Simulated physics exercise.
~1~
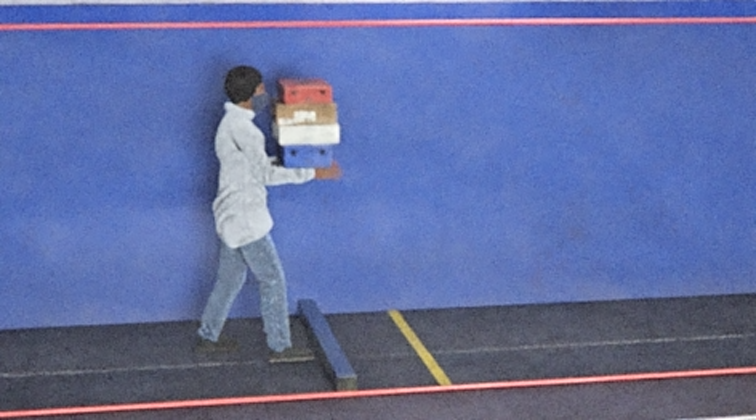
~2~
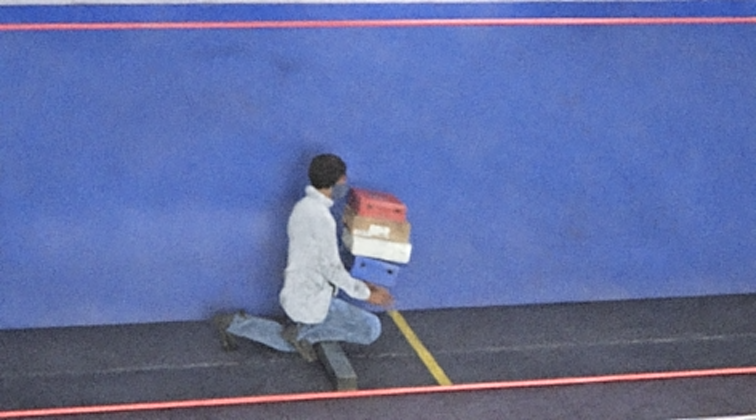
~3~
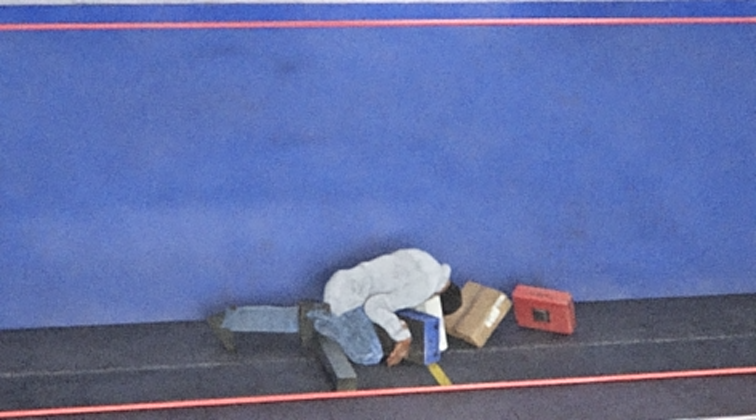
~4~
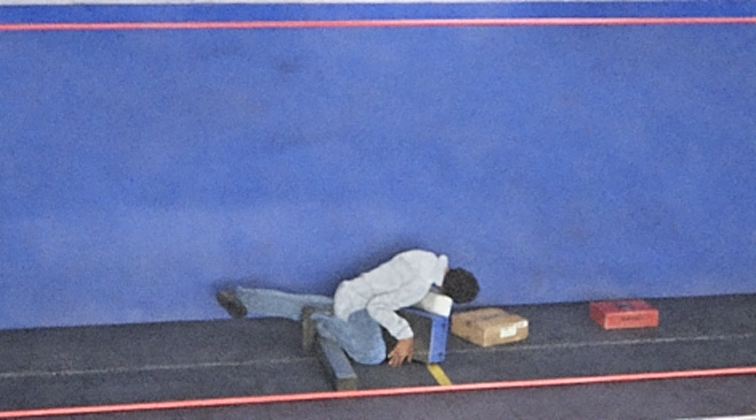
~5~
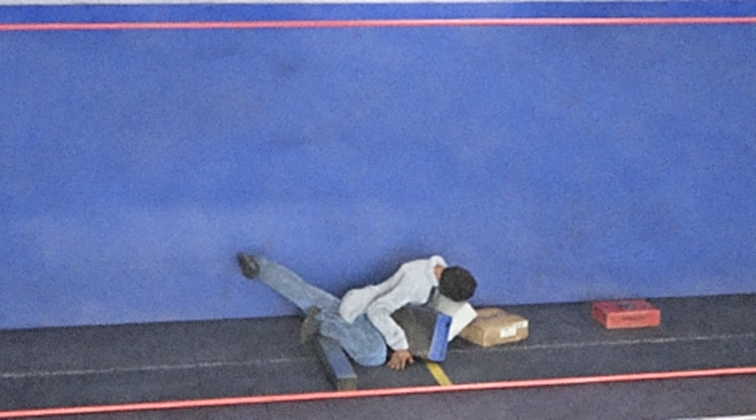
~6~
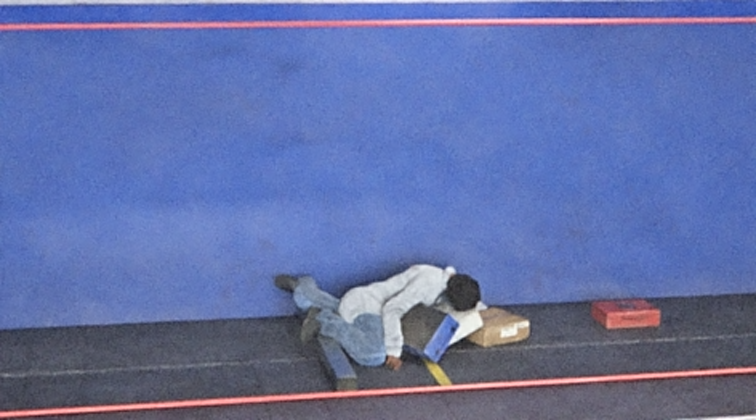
A dark-haired porter in a pale shirt and jeans holds a stack of boxes against a blue wall, seen from the side, with a low rail at the feet and a yellow line on the dark floor to the right. The porter drops to the knees at the rail, the stack tilting forward. The body pitches over it, and the red, brown, white and blue boxes tumble right. The red one slides farthest and lies flat. The legs lift behind, then sink as the white and blue boxes tip further. The porter ends face down, head past the yellow line.
